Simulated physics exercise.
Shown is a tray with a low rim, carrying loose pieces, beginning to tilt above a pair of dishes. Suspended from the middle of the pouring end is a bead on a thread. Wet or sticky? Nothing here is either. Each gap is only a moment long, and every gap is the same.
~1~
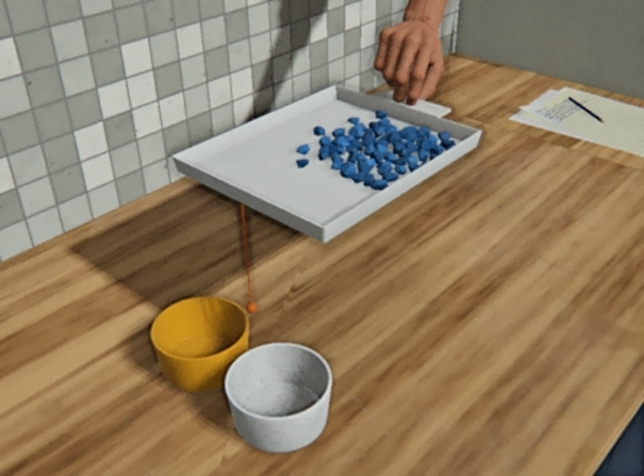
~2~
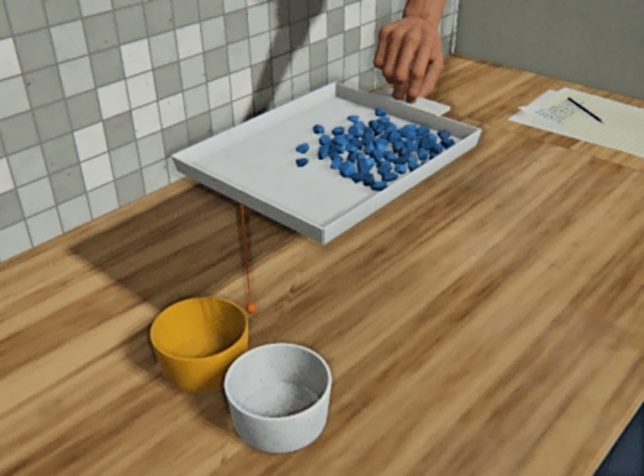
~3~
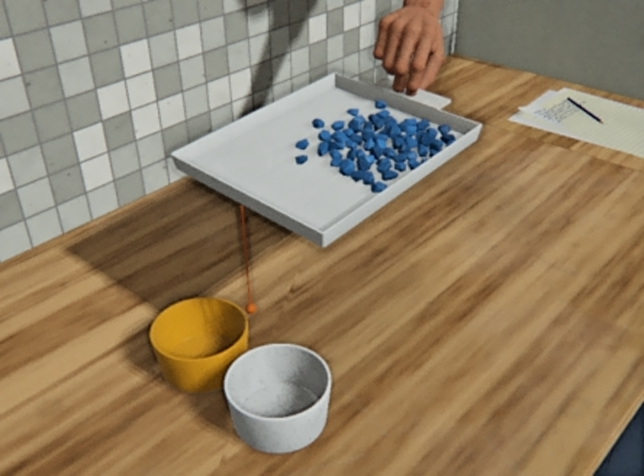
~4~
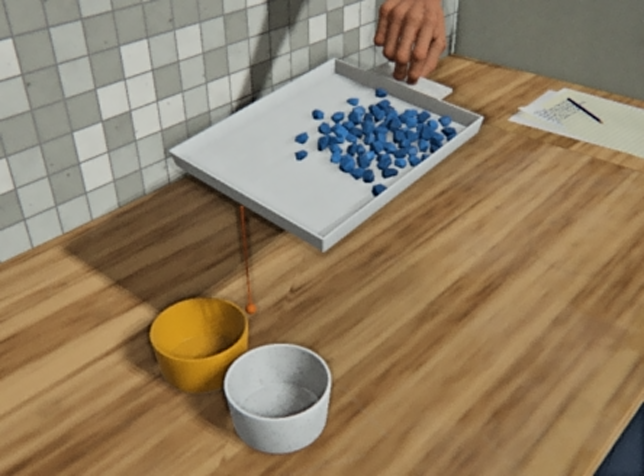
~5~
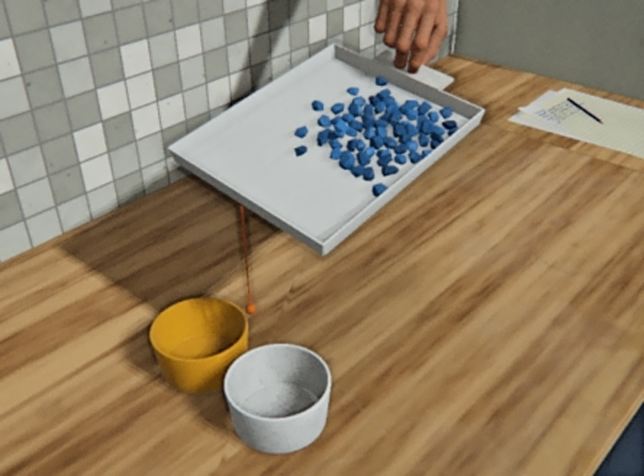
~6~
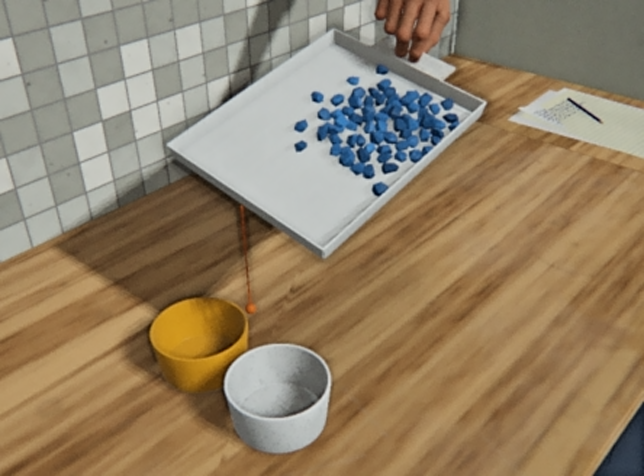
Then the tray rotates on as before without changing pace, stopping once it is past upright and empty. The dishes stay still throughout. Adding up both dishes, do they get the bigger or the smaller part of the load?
I'd say the dishes miss most of it, honestly.
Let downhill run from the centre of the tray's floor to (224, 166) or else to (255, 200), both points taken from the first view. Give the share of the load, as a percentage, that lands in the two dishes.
10 % and 80 %, roughly.
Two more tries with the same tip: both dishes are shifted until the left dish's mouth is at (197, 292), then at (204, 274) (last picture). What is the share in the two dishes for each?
It would be roughly 20 per cent, followed by roughly 0 per cent.
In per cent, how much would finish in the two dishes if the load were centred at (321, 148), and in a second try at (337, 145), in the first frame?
About 30 %, then about 40 %.
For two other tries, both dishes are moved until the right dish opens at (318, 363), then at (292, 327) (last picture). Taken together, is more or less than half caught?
Together the dishes get beyond half first, then less than a half.
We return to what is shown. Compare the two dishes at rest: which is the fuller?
More finishes in the dish at right.
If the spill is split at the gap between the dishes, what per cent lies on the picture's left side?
That comes to about 0 per cent of the pieces.
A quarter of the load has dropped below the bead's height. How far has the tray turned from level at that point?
That would be about 75 degrees from level.
Shortly afterwards, tray tipped steeply; all but a few on the tray; only a few in the right dish; only a few in the air.
Next, tray tipped right over; near a quarter on the tray; near a third in the right dish; near a third outside both; a little in the air.
Some moments later, tray tipped past a quarter turn; near a third in the right dish; near two thirds outside both.
In the end, tray tipped past a quarter turn; near a third in the right dish; none at all in the left dish; near two thirds outside both.
